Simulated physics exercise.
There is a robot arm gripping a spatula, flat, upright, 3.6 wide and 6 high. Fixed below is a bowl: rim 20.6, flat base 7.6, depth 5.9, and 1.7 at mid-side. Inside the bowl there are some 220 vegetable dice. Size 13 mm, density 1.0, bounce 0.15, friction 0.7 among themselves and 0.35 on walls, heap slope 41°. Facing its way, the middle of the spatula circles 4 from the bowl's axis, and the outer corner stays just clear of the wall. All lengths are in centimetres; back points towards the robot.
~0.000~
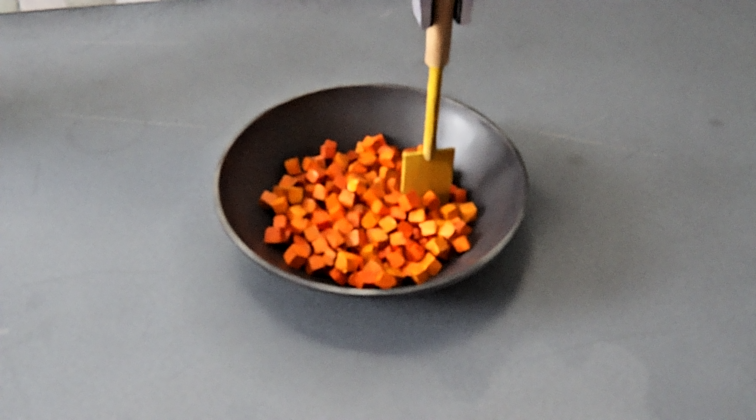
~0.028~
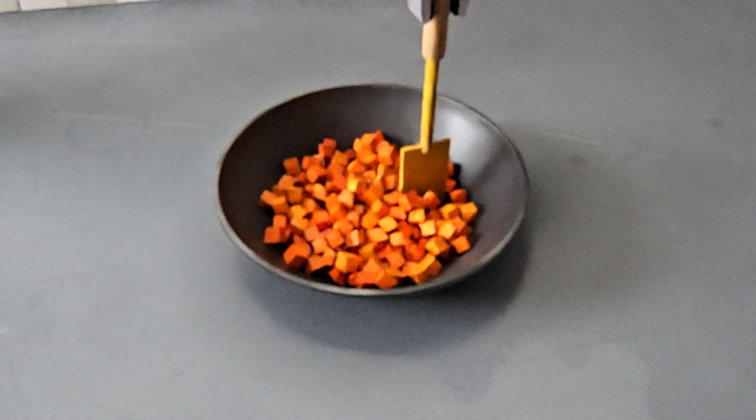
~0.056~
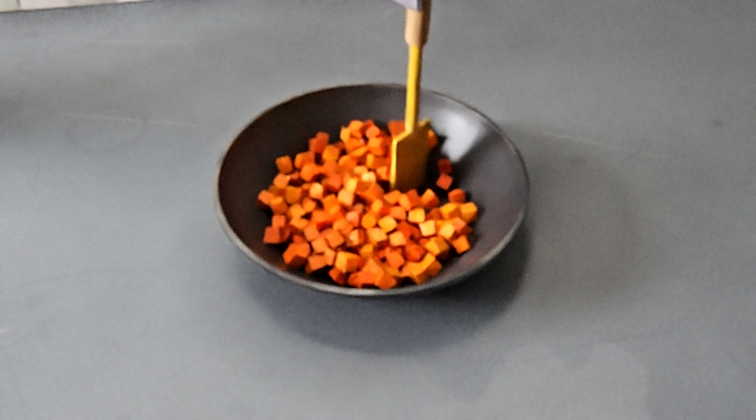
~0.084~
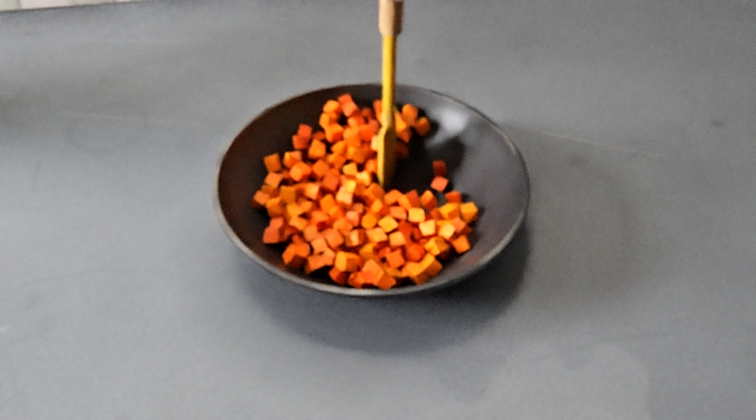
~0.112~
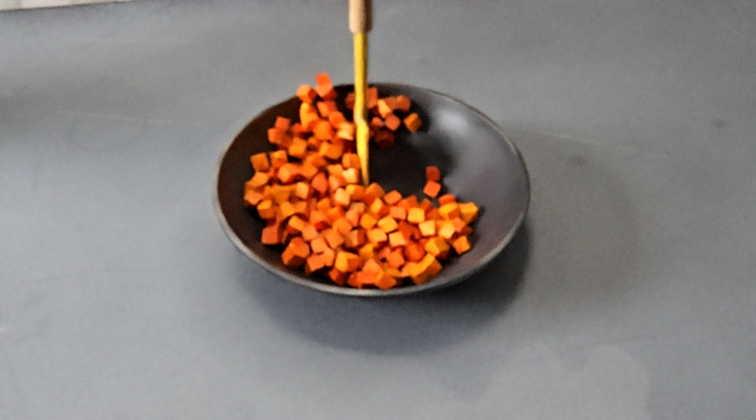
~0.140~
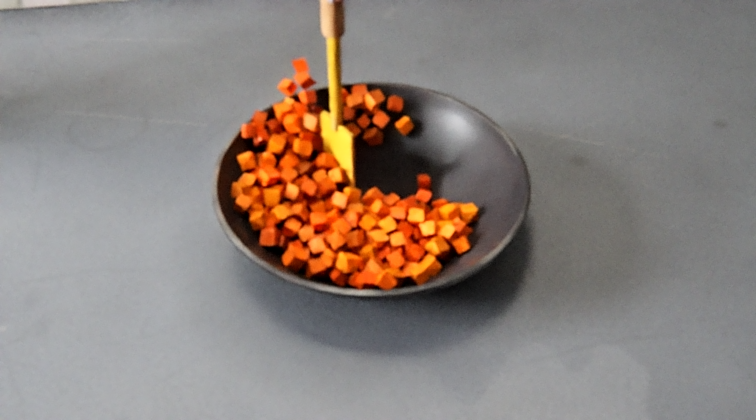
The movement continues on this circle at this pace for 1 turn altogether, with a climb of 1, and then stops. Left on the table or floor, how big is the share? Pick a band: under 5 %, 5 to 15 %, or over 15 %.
Band: Over 15 %.
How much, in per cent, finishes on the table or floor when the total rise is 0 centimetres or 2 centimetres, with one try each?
I'd say some 20 per cent, and some 20 per cent.
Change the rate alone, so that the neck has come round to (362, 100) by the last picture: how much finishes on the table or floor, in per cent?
I'd say near 15 per cent.
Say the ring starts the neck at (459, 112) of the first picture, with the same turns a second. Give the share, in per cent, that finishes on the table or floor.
It comes to around 25 percent.
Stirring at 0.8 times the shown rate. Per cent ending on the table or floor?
10 %.
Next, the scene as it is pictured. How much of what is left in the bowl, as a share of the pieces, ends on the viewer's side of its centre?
I'd say around 45 per cent.
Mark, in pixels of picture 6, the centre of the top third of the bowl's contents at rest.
Near (438, 173).
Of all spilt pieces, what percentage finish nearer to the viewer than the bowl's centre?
Close to 60 in a hundred.
After 0.23 s, 206° round, highest piece 9 above the table; 202 in the bowl, 1 on the table or floor, 13 in flight or on the tool.
After 0.32 s, 296° round, highest piece 8 above the table; 189 in the bowl, 15 on the table or floor, 12 in flight or on the tool.
After 0.57 s, 0° round, highest piece 7 above the table; 170 in the bowl, 46 on the table or floor.
After 1.27 s, 0° round, highest piece 7 above the table; 170 in the bowl, 46 on the table or floor.
At rest, 170 in the bowl, 46 on the table or floor. That is 21 % on the table or floor.
